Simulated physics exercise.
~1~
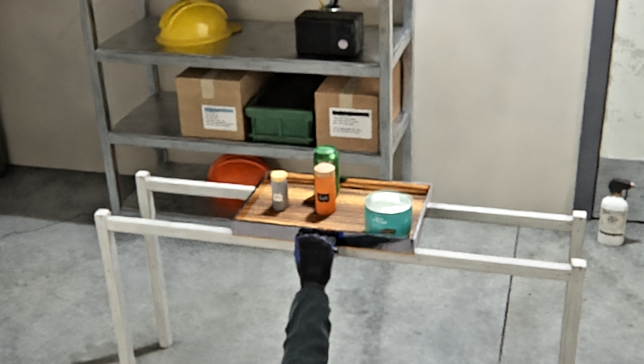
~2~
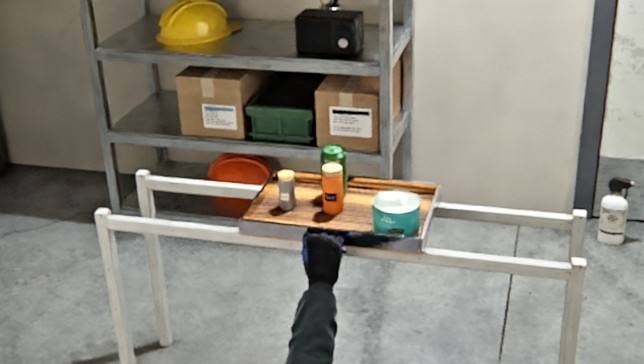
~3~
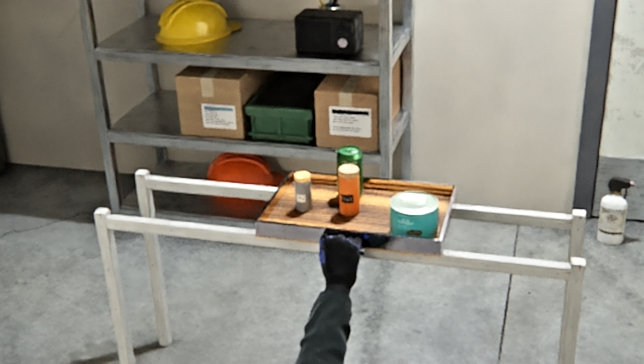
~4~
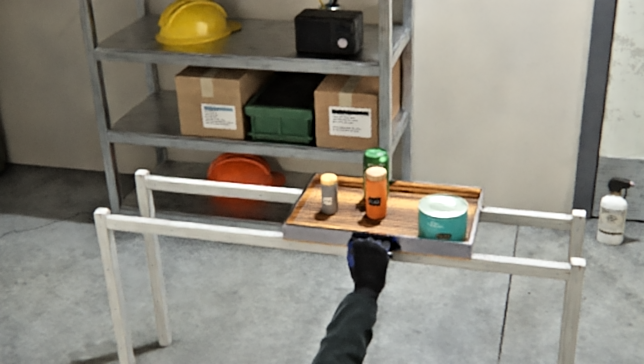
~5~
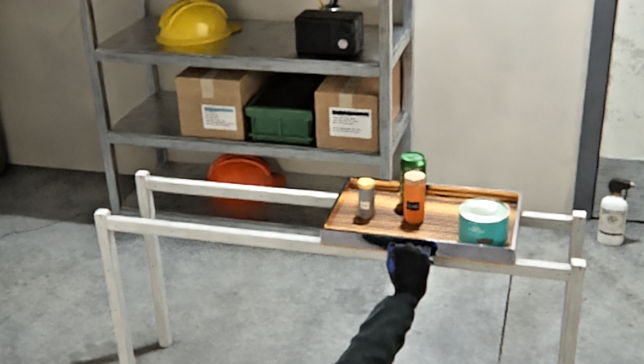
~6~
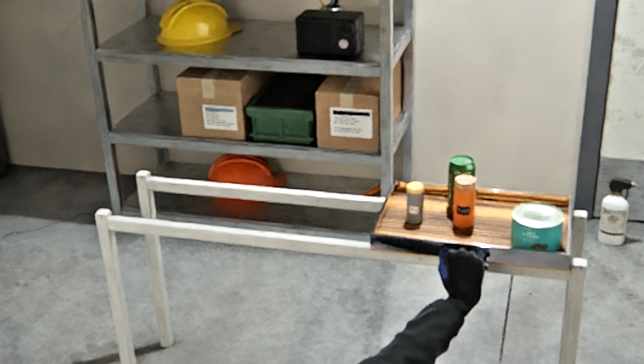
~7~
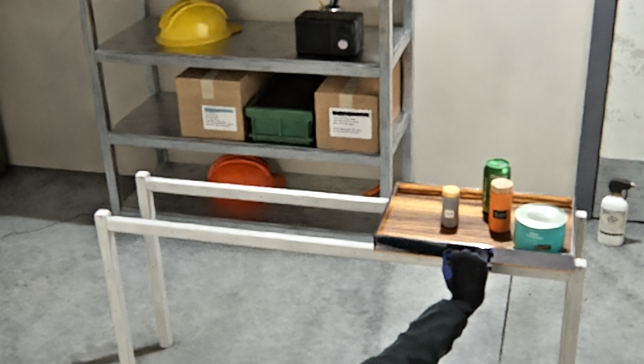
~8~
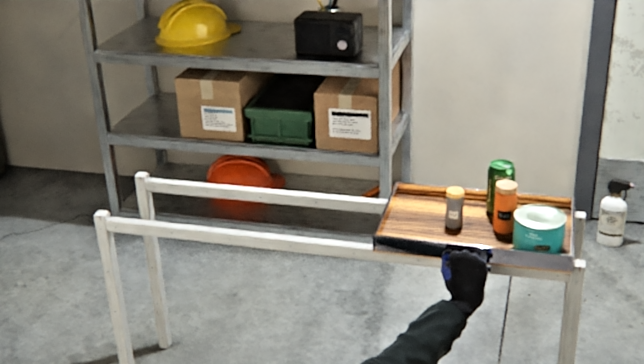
To begin with, a wooden tray holding a grey shaker, an orange shaker, a green can and a turquoise tub sits on white rails in front of a metal shelf, with a dark-gloved hand at its near edge. The hand moves the tray to the right, slowly at first and then faster, and the items ride along upright. At the right end of the rails the tray stops. Both shakers and the can slide on toward the tub, which keeps its place. Finally, all four rest on the tray, still upright, the hand beside it.
